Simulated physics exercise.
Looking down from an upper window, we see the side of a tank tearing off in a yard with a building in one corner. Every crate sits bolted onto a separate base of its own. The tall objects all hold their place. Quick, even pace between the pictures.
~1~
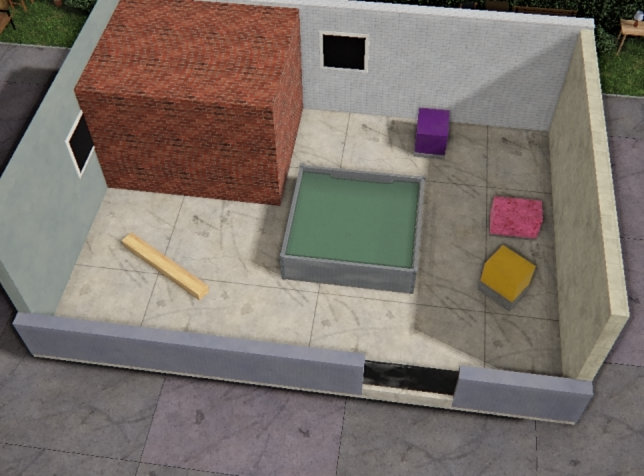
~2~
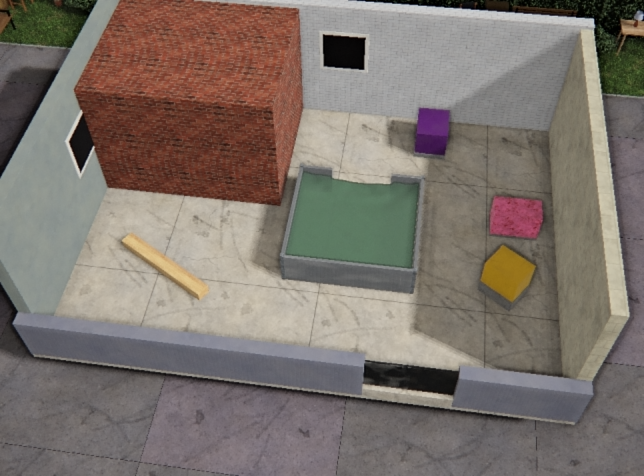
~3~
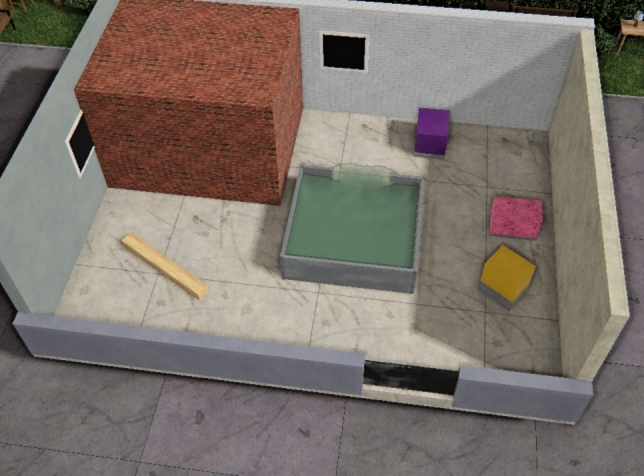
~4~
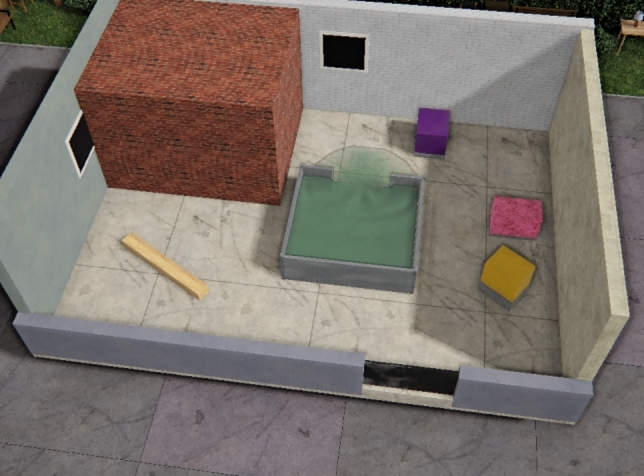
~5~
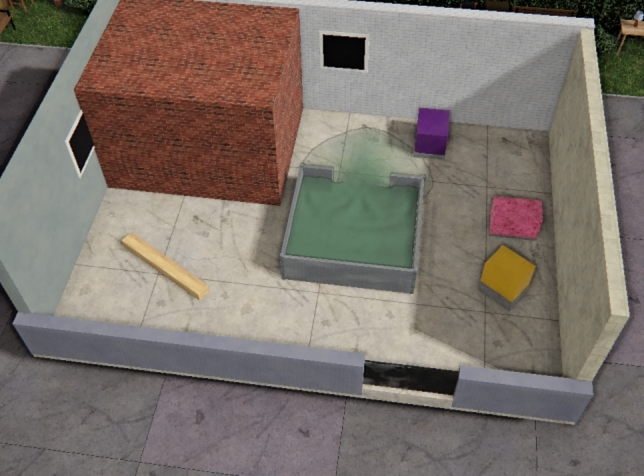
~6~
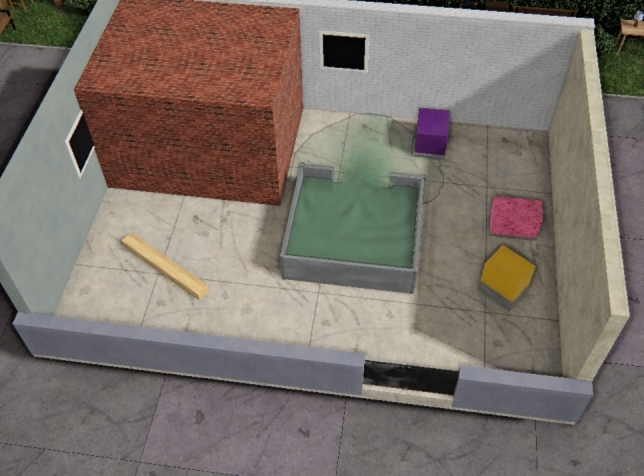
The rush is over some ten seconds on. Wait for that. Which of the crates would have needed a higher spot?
Purple crate: Yes, it gets wet. Yellow crate: No, it stays dry. Pink crate: Yes, it gets wet.
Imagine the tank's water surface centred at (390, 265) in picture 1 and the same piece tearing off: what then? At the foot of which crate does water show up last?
It is the yellow-painted one.
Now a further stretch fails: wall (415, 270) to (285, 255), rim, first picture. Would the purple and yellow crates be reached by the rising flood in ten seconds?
Purple crate: Untouched; yellow crate: Untouched.
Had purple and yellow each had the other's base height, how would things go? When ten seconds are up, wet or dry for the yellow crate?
For the yellow crate, the answer is that it stays clear.
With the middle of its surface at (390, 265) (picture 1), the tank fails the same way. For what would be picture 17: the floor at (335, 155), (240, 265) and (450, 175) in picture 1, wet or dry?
As listed: Flooded, clear, flooded.
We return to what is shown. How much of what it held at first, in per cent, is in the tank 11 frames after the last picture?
Around 60 percent.
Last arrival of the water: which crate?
Easy - the yellow crate.
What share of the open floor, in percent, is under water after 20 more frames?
30 %, roughly.
A moment on, water covers 15 % of the floor; the purple crate water round its plinth, the yellow crate not reached, the pink crate not reached.
Next, water covers 25 % of the floor; the purple crate water round its plinth, the yellow crate not reached, the pink crate not reached.
Then, water covers 30 % of the floor; the purple crate water round its plinth, the yellow crate not reached, the pink crate water round its plinth.
Later, water covers 55 % of the floor; the purple crate water round its plinth, the yellow crate water round its plinth, the pink crate water round its plinth.
In the end, water covers 80 % of the floor; the purple crate was topped, the yellow crate stayed above the water, the pink crate was topped.
